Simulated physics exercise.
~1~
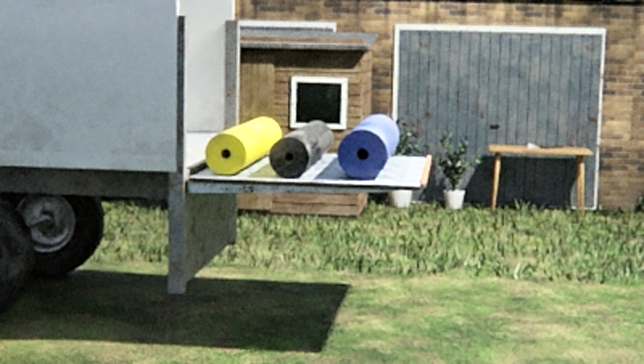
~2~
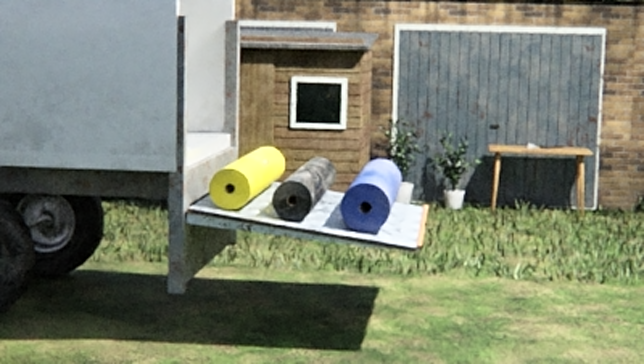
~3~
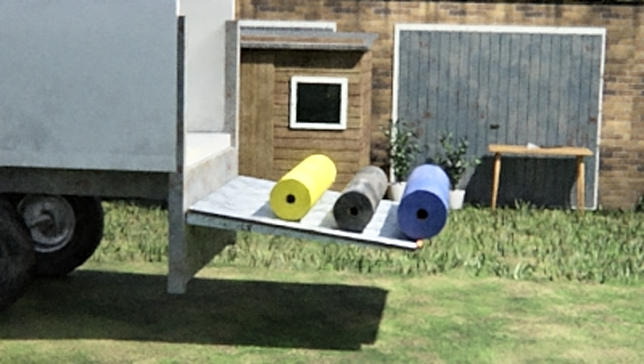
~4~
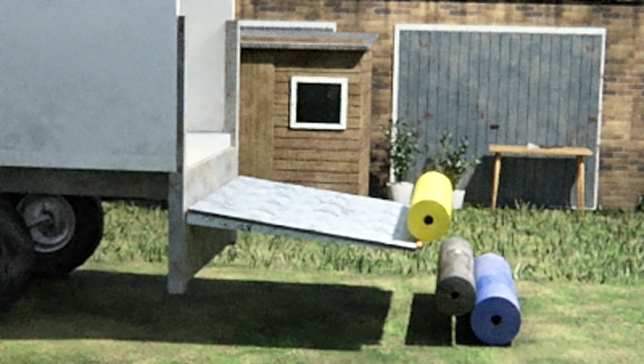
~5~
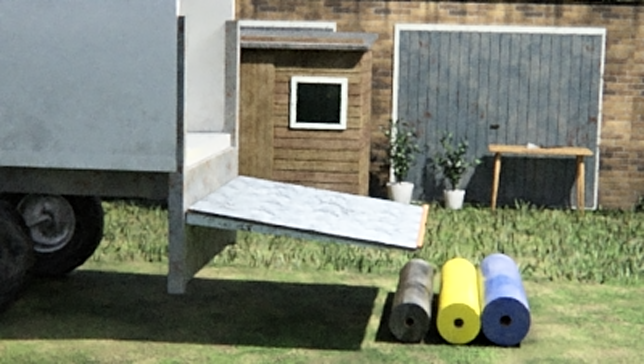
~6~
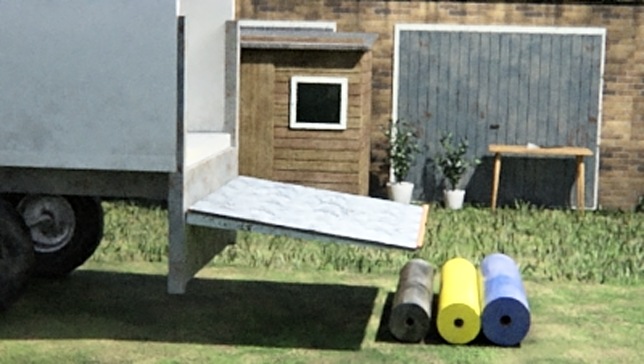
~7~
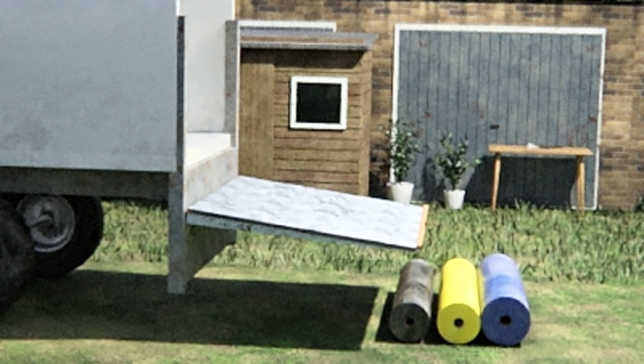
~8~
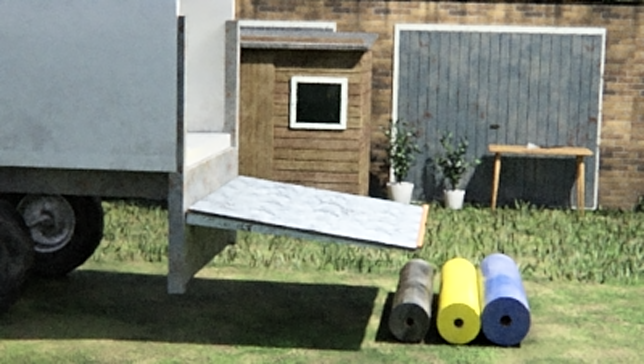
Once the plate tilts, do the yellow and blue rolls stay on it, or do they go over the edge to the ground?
Both go over the edge to the ground. The blue roll is down on the grass while the yellow one is still at the edge, and then yellow drops as well.
